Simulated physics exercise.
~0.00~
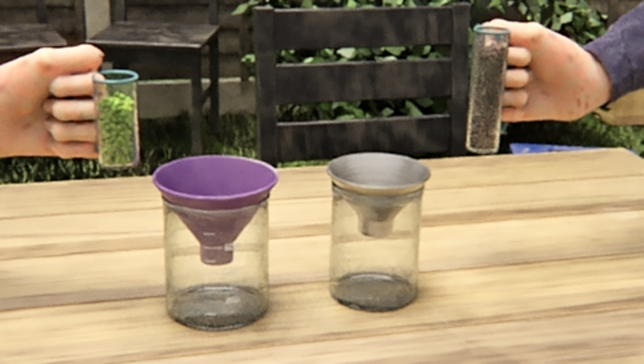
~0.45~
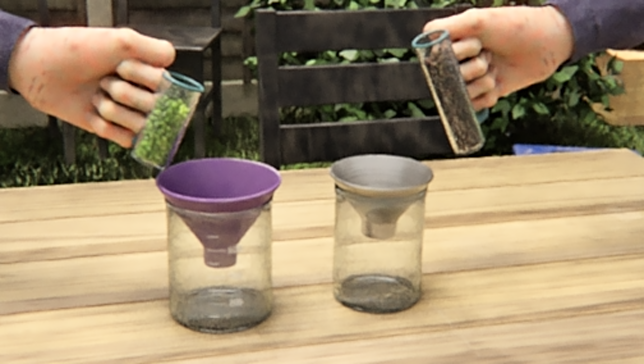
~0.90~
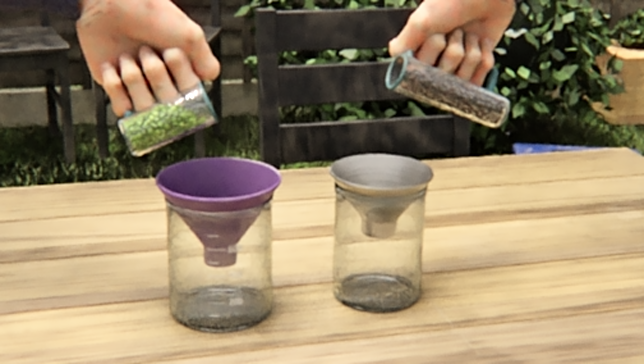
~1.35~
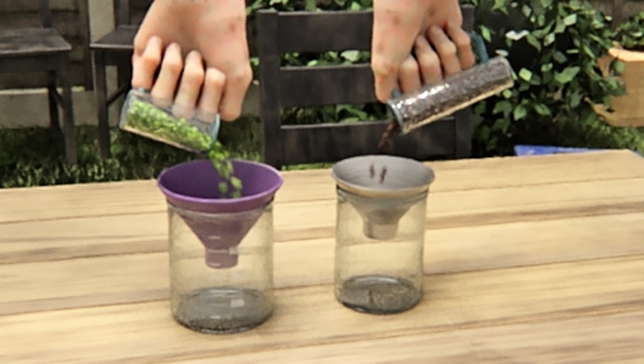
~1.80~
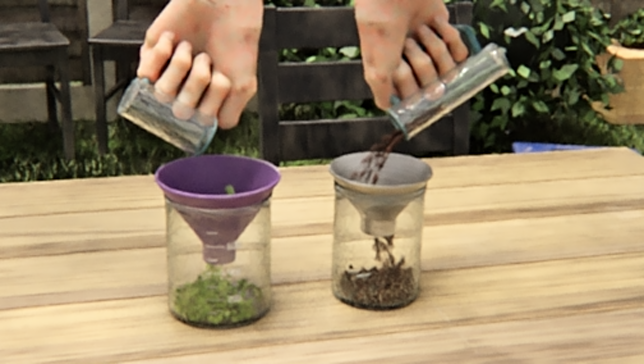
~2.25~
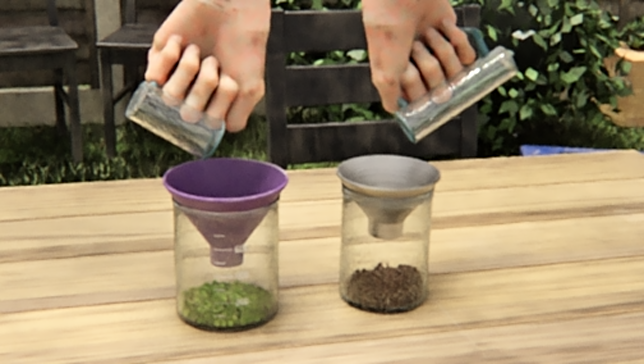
On a garden table, two hands tip green flakes and dark grains through purple and grey funnels, all settling in glass jars.
